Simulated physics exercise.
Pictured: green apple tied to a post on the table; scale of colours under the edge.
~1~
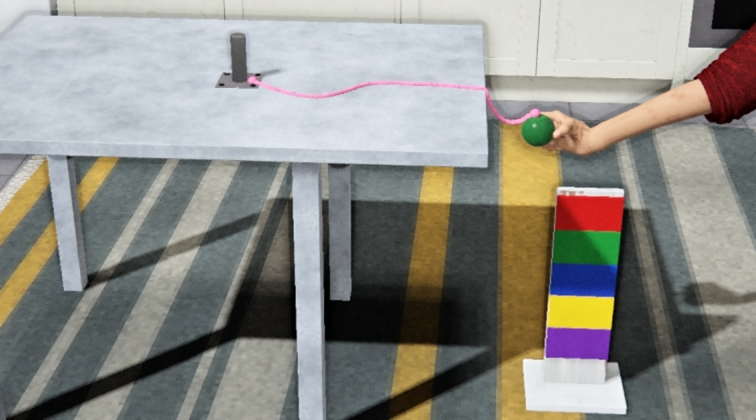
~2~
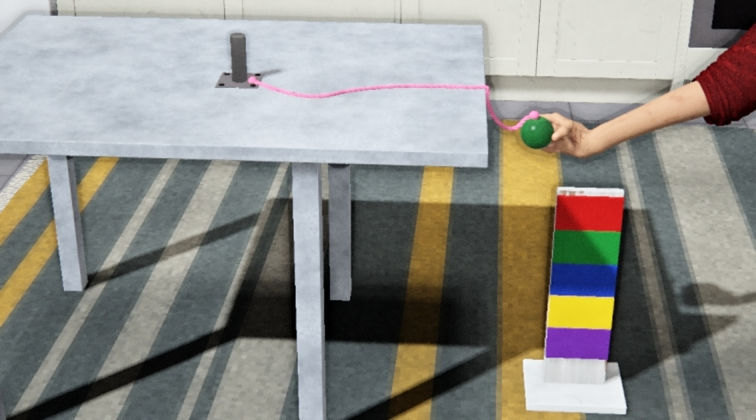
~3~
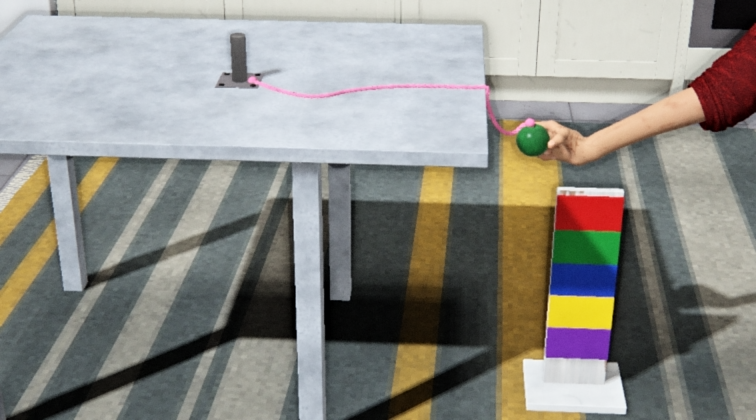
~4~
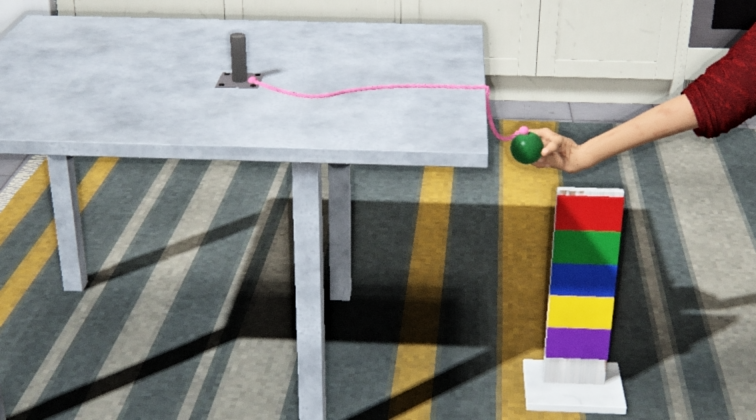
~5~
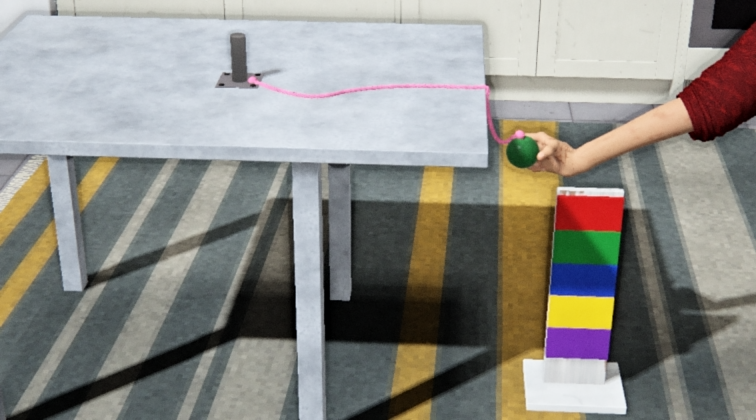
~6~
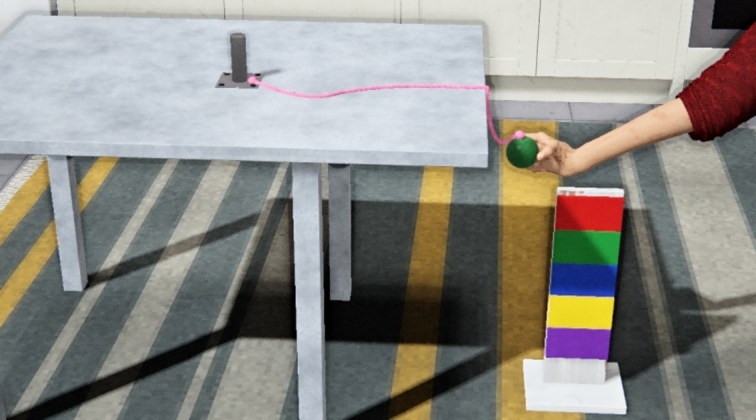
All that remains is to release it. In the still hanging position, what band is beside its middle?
Its centre hangs level with the red band.
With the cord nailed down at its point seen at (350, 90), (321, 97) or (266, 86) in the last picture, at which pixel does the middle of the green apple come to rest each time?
Respectively (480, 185), (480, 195) and (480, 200).
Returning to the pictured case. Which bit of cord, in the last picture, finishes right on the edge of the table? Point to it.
(466, 88).
Early on, apple near (482, 196); level with red.
Midway, apple near (487, 209); level with red.
Finally, apple near (480, 208); level with red. Its middle rests at the red band.
